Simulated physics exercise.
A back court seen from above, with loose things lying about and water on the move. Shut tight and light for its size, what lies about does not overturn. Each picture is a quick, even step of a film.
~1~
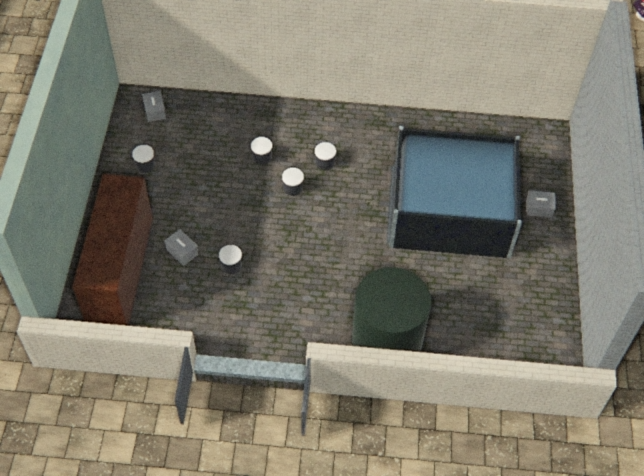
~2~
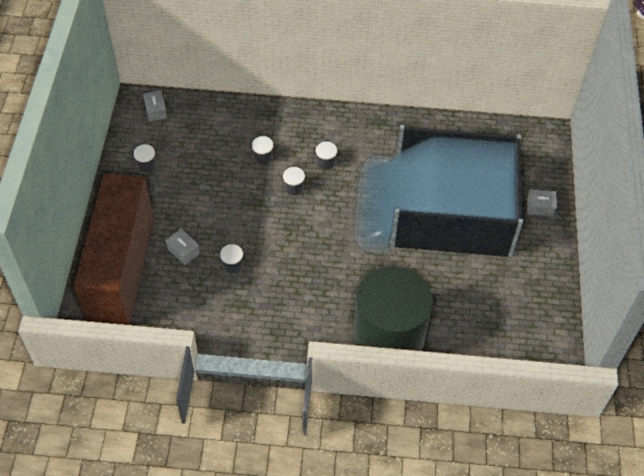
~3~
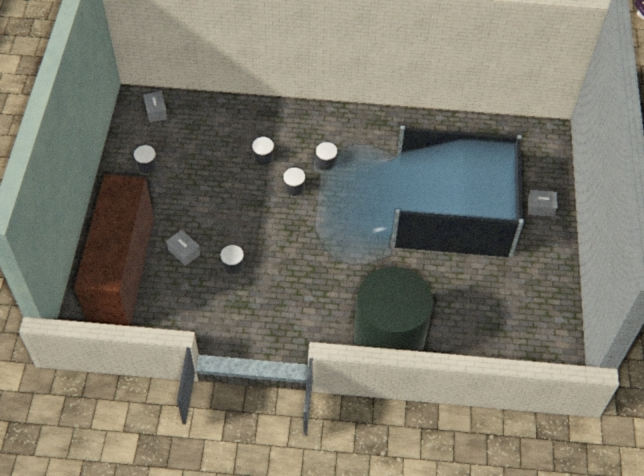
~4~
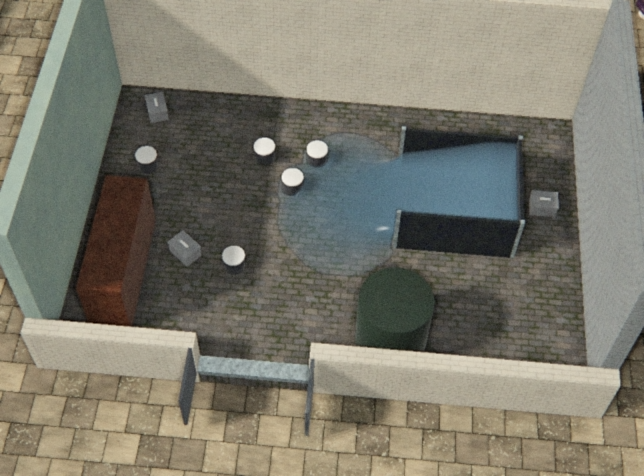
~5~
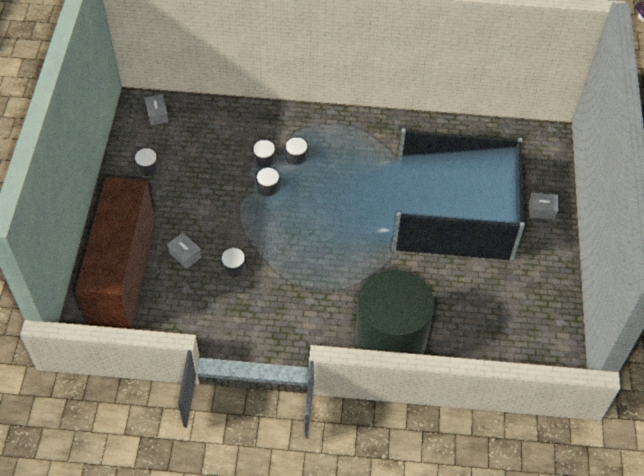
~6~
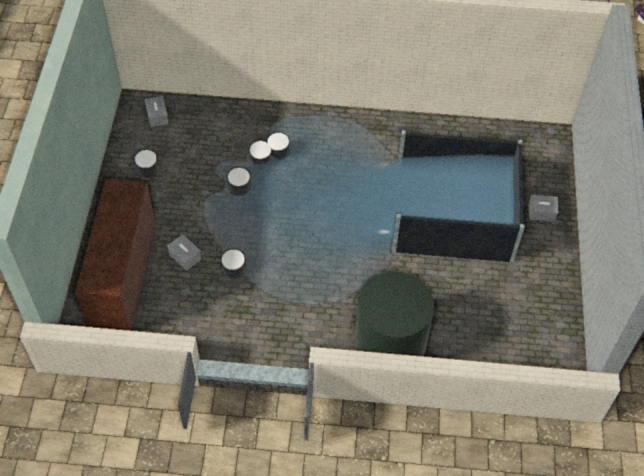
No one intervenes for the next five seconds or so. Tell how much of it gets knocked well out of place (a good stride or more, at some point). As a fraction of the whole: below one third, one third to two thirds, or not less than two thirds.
The share moved far is two thirds and up.
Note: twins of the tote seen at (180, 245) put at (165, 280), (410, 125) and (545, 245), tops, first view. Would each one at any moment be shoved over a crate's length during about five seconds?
The first travels far, the second sits tight and the third sits tight.
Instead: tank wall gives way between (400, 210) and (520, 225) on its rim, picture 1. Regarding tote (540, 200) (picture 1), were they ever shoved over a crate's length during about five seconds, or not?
Verdict: It covered the distance.
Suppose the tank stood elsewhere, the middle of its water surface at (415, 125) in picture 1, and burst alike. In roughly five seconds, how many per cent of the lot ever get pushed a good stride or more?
Close to 90 %.
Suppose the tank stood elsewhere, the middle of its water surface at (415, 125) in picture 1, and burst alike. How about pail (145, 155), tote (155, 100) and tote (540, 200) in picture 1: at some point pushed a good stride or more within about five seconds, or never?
Lab note - in sequence: Displaced that much; displaced that much; less than that.
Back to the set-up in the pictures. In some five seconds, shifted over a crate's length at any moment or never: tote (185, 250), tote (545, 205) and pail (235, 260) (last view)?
Went a long way, never got far, went a long way.
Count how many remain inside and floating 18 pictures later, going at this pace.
7.
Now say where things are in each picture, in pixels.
The first frame shows a pail at (293, 176) rests on the ground; a pail at (326, 151), on the bottom; 0 of 8 have shifted.
The second frame shows a pail at (294, 176), on the bottom; a pail at (327, 150) rests on the ground; 0 of 8 have shifted.
The third frame shows a pail at (294, 176) rests on the ground; a pail at (327, 150), on the bottom; 0 of 8 have shifted.
The fourth frame shows a pail at (293, 177), on the bottom, close to its start; a pail at (317, 149), on the bottom, close to its start; 1 of 8 have shifted.
The fifth frame shows a pail at (268, 176) rests on the ground, a stride from its start; a pail at (297, 146) rests on the ground, a stride from its start; 2 of 8 have shifted.
The sixth frame shows a pail at (239, 176) rests on the ground, a stride from its start; a pail at (278, 141) rests on the ground, a stride from its start; 3 of 8 have shifted.
A moment on, 3 of 8 are well off their spots; 0 afloat.
Next, 7 of 8 are well off their spots; 7 afloat.
Later, 5 of 8 are well off their spots; 7 afloat.
In the end, 6 of 8 are well off their spots, and 7 have been at some point; 6 afloat.
